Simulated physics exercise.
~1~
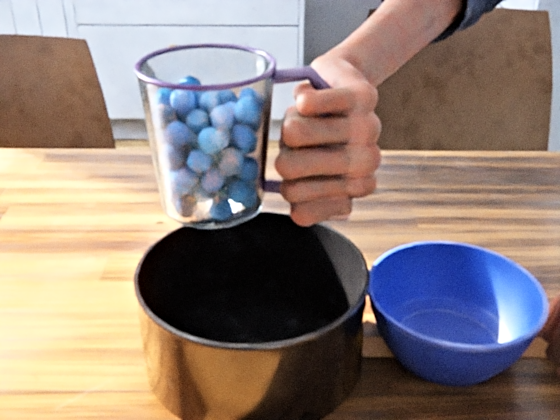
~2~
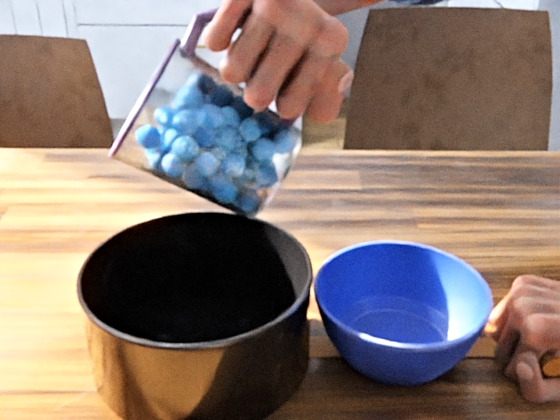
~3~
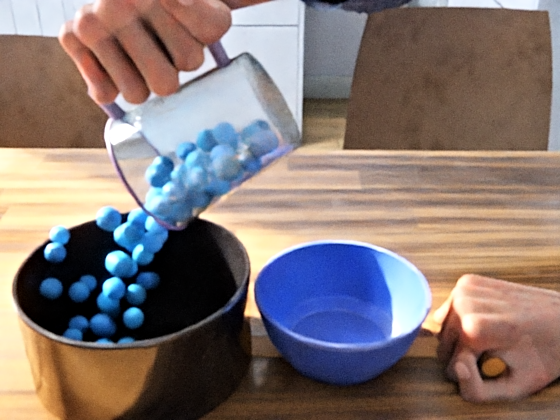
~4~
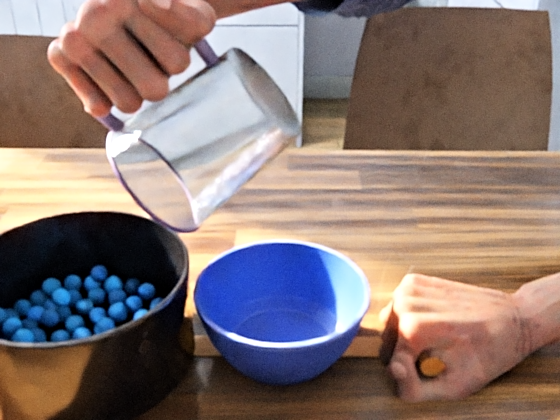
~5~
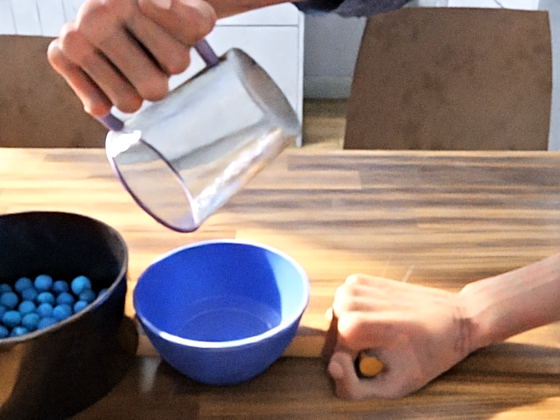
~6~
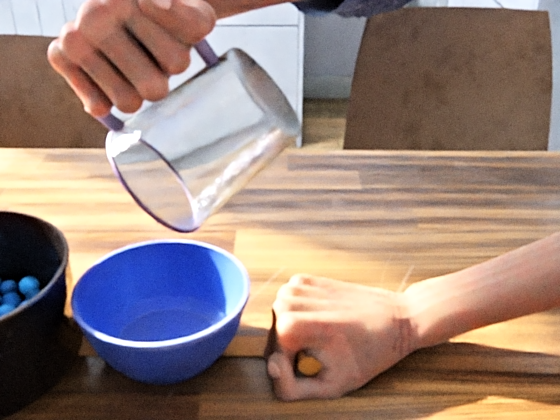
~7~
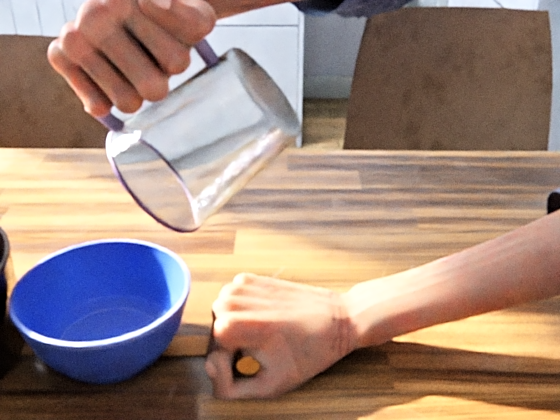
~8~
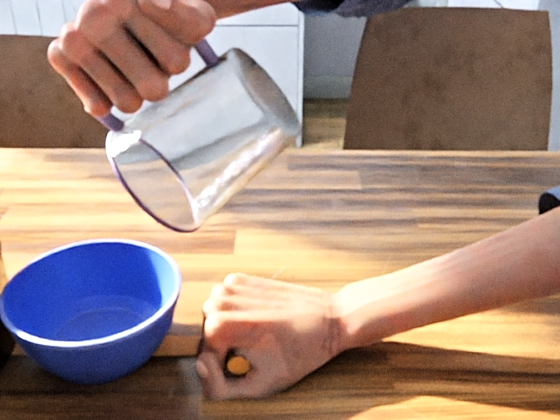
The footage shows one hand tipping a clear cup of small blue balls into a black pot while another hand draws the pot and a blue bowl leftward across a wooden table, ending with the emptied cup held tilted and the bowl empty at left.
